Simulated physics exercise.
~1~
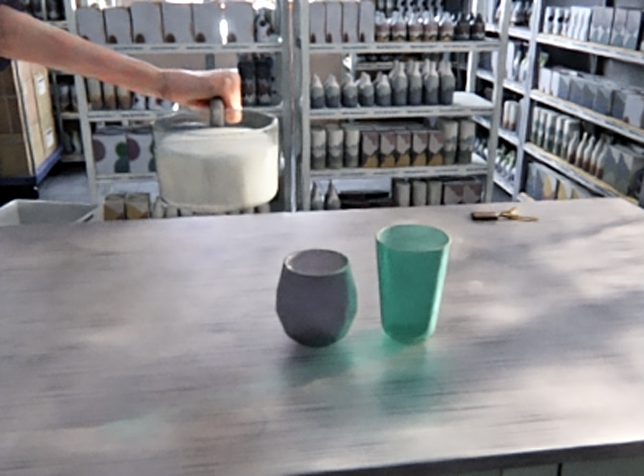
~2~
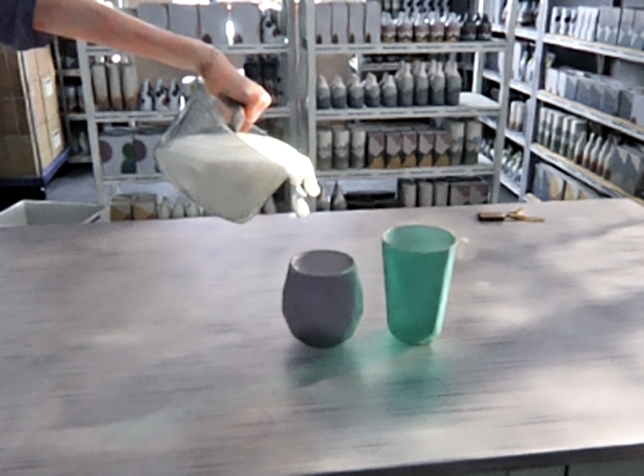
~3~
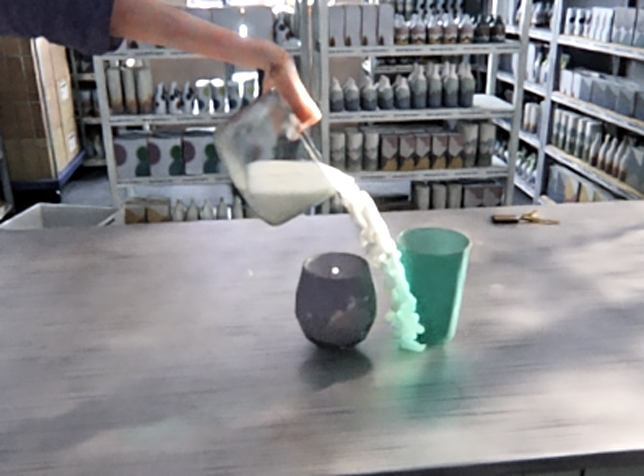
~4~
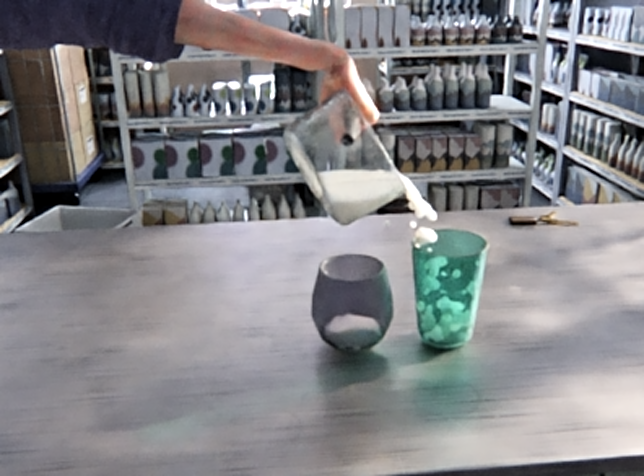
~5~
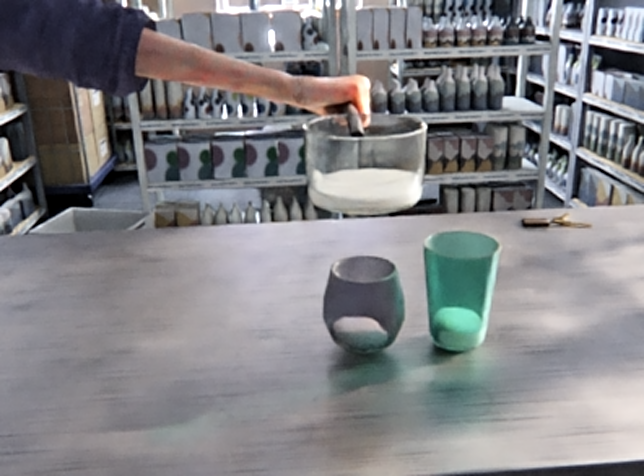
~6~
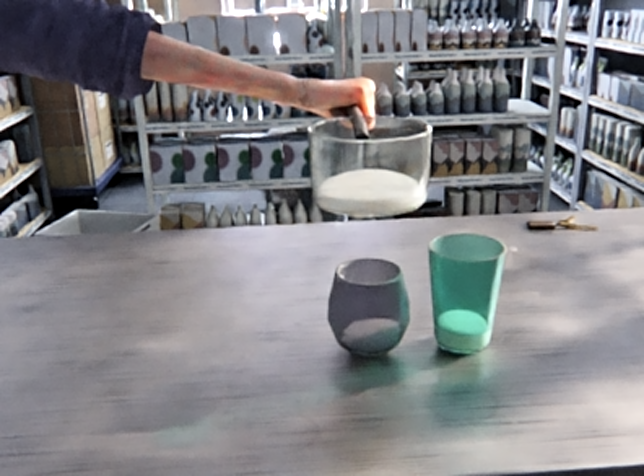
On a worktop, a hand pours milk from a saucepan into two glasses, spilling none visibly.
